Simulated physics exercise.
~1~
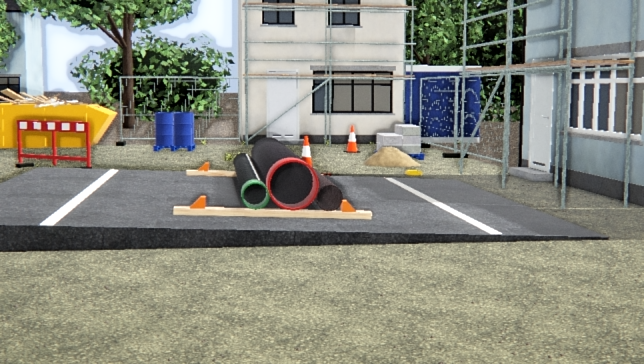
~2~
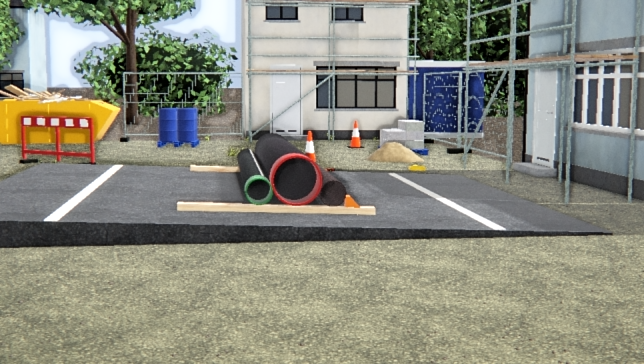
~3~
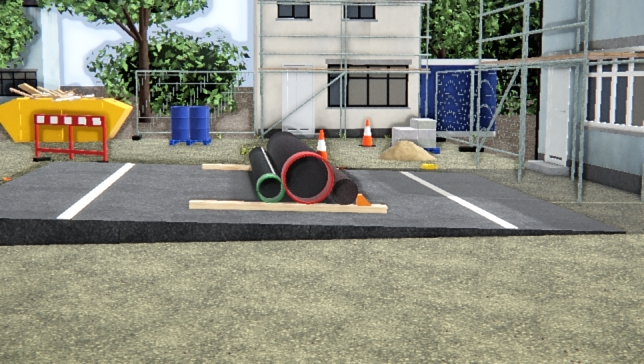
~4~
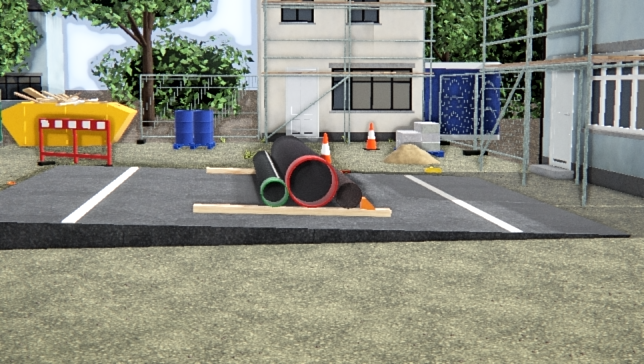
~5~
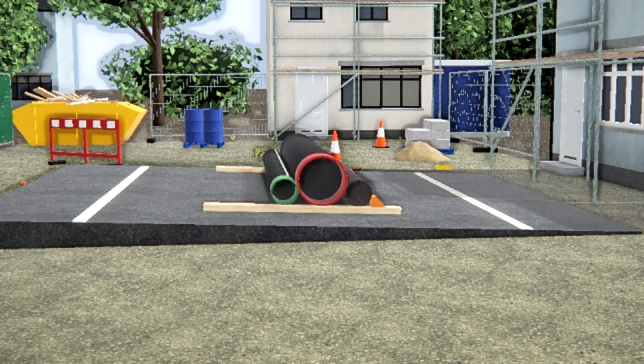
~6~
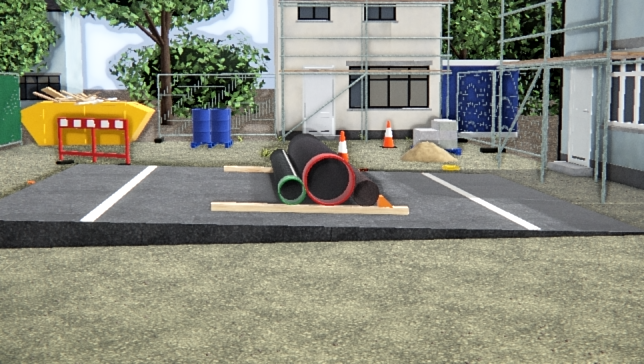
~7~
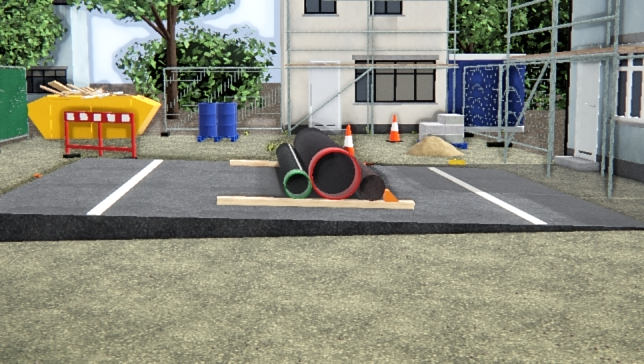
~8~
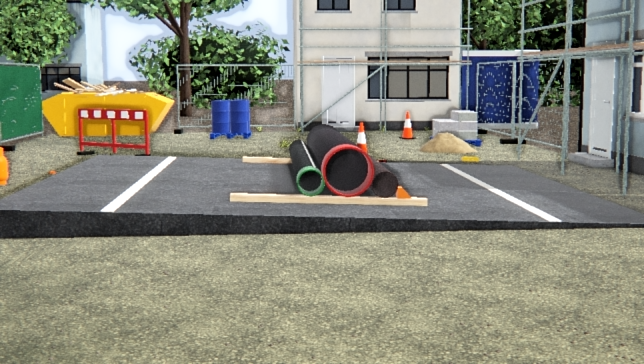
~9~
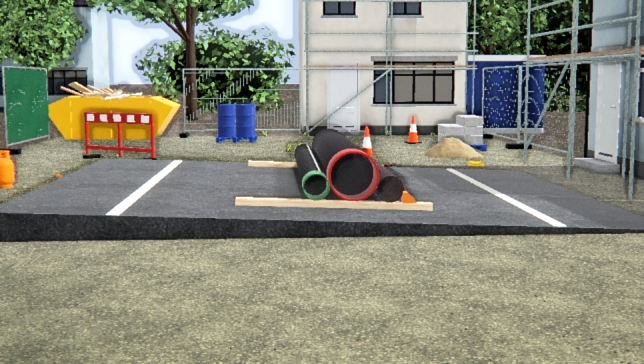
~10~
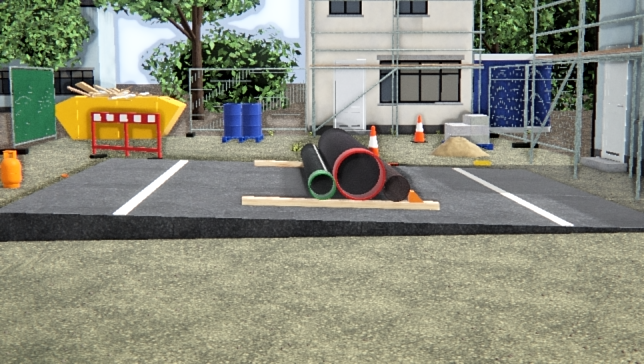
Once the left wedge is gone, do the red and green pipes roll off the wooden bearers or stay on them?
Both the red pipe and the green pipe stay on the wooden bearers, resting side by side.
